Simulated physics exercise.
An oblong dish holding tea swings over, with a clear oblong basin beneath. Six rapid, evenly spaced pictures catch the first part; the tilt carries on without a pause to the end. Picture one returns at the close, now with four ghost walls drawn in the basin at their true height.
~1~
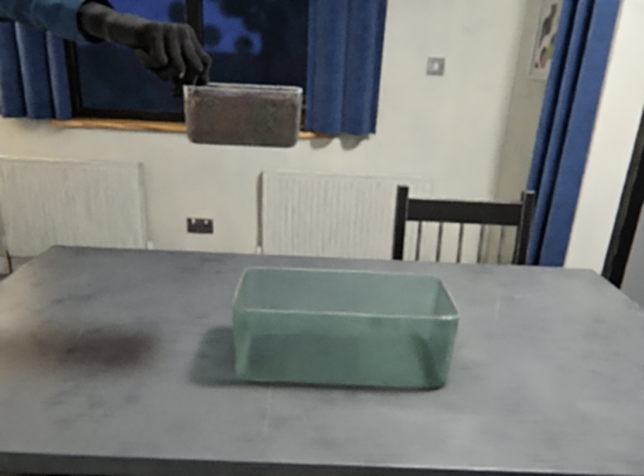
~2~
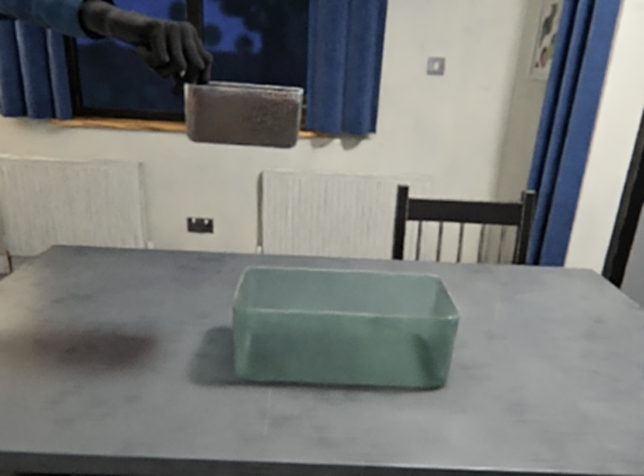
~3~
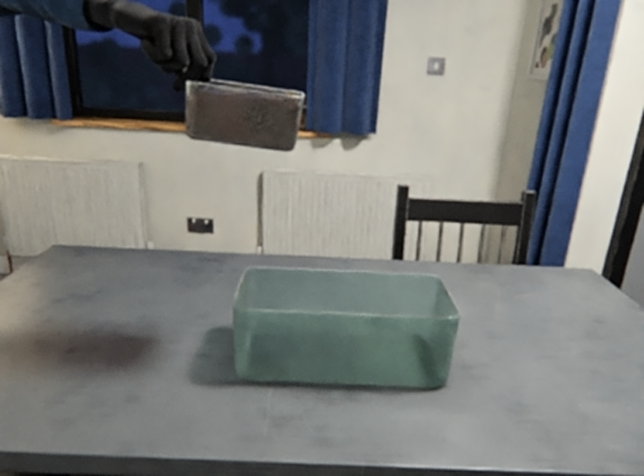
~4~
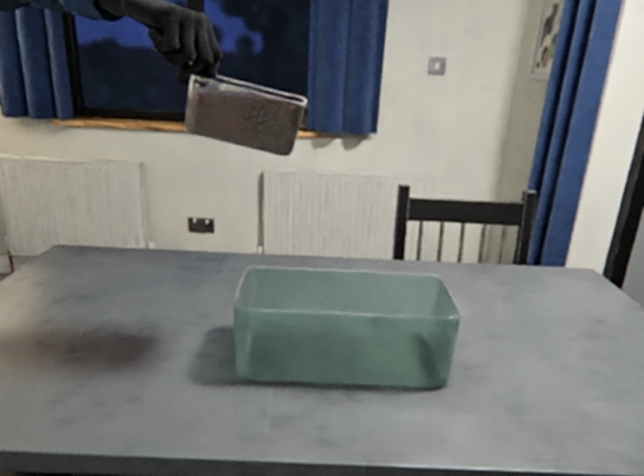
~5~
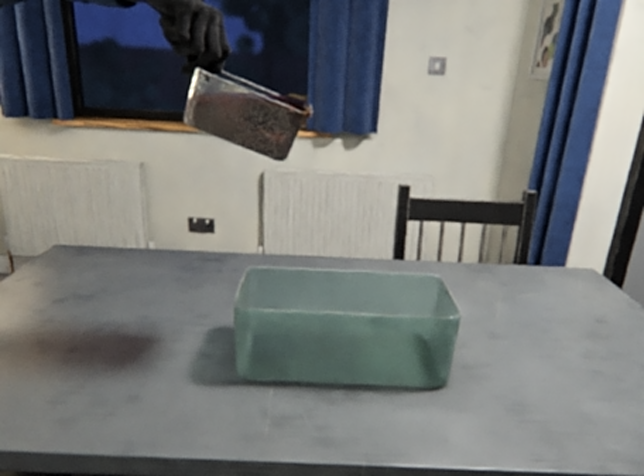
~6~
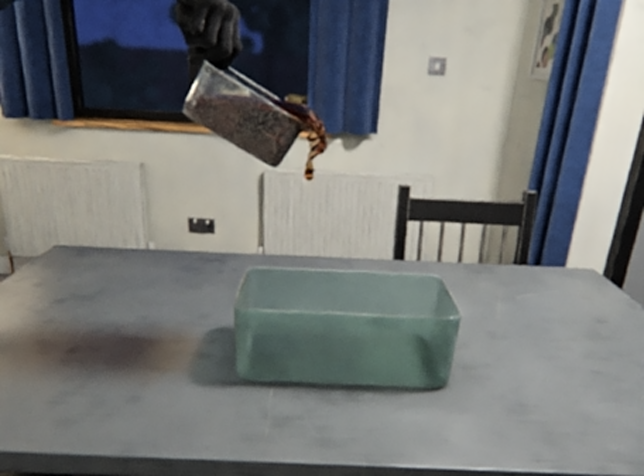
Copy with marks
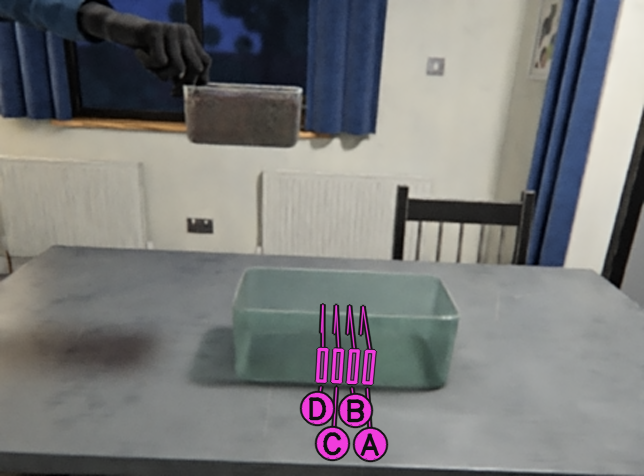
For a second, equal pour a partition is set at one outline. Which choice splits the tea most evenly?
A.
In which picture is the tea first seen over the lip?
In picture 5.
On the marked copy, A at (367, 388); B at (351, 388); C at (336, 387); D at (321, 386).
For place A, about 50 % ends left of the wall and 43 % right of it; 8 % is lost outside.
For place B, about 34 % ends left of the wall and 58 % right of it; 8 % is lost outside.
For place C, about 26 % ends left of the wall and 66 % right of it; 8 % is lost outside.
For place D, about 21 % ends left of the wall and 71 % right of it; 8 % is lost outside.
